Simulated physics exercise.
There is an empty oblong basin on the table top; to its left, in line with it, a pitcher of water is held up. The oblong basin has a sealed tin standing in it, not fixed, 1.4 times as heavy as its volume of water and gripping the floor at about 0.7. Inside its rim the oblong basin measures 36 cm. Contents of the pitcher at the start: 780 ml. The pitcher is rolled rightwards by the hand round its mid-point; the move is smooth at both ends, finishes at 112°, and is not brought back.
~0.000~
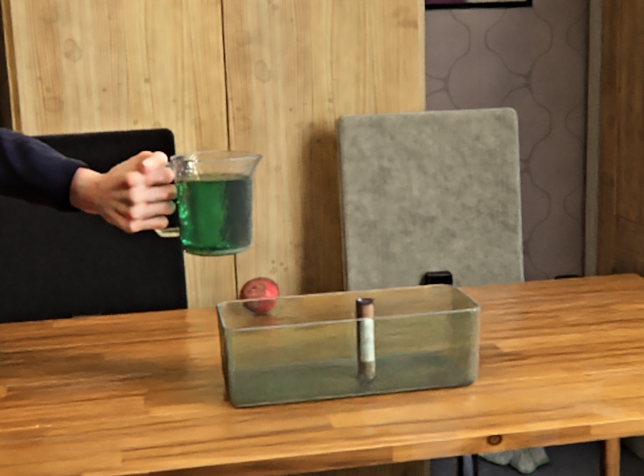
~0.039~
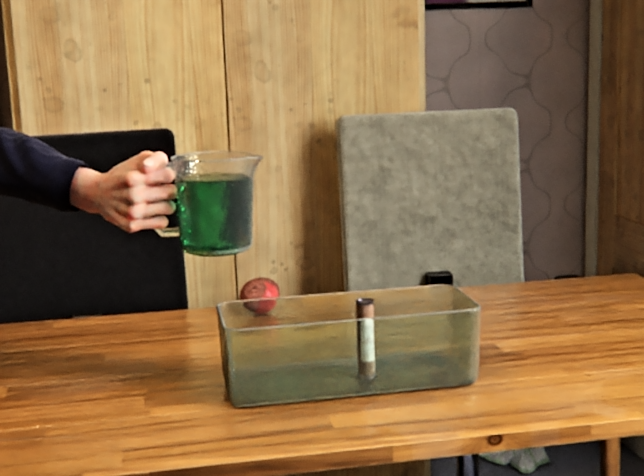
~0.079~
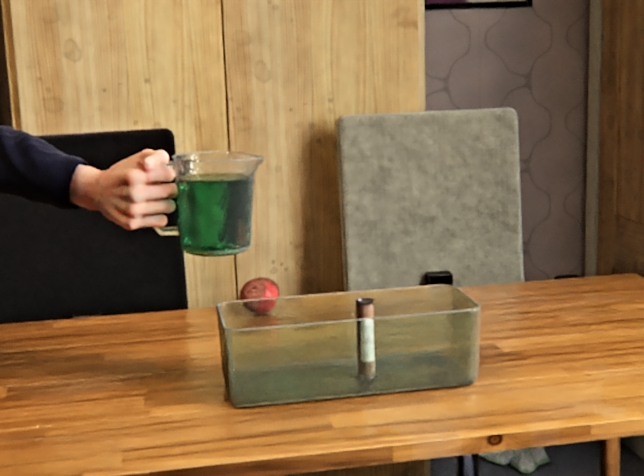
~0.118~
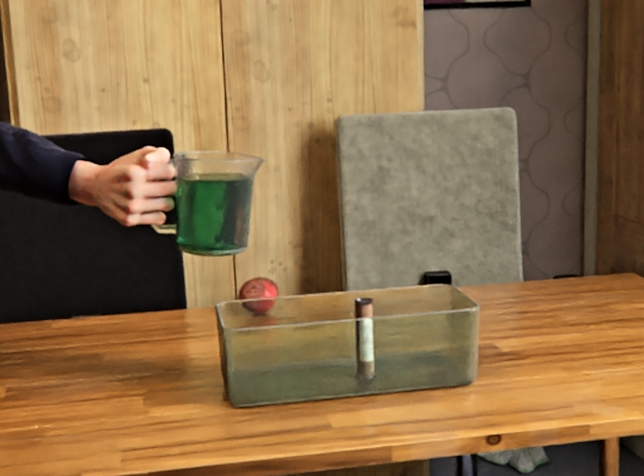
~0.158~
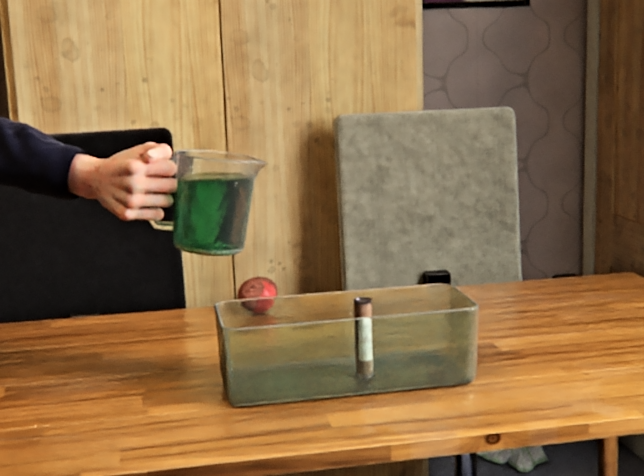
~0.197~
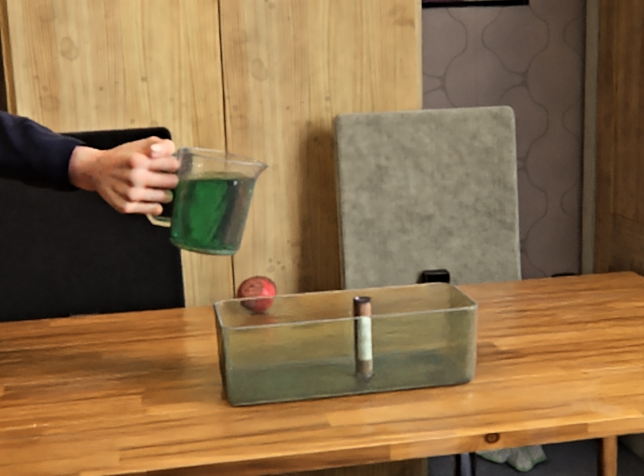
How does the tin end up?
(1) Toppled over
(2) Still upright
2, still upright.
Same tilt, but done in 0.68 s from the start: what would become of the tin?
Outcome - the tin remains standing.
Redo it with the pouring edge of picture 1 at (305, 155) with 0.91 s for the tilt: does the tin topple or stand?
Then it topples.
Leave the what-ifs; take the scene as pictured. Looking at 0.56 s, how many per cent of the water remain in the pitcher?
About 80 percent.
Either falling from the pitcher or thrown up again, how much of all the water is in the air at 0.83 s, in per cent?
About 24 per cent.
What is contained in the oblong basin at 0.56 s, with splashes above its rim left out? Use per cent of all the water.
1 %, more or less.
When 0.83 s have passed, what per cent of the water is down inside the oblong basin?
It works out near 56 per cent.
Then, 0.56 s in, the tilt is 76° and 81 per cent is still to pour; the tin stands where it began.
Then, 0.83 s in, the tilt is 110° and 21 per cent is still to pour; the tin stands where it began.
Then, 1.11 s in, the tilt is 112° and 1 per cent is still to pour; the tin stands where it began.
Then, 1.41 s in, the tilt is 112° and 0 per cent is still to pour; the tin stands where it began.
Finally, the tin stands where it began.
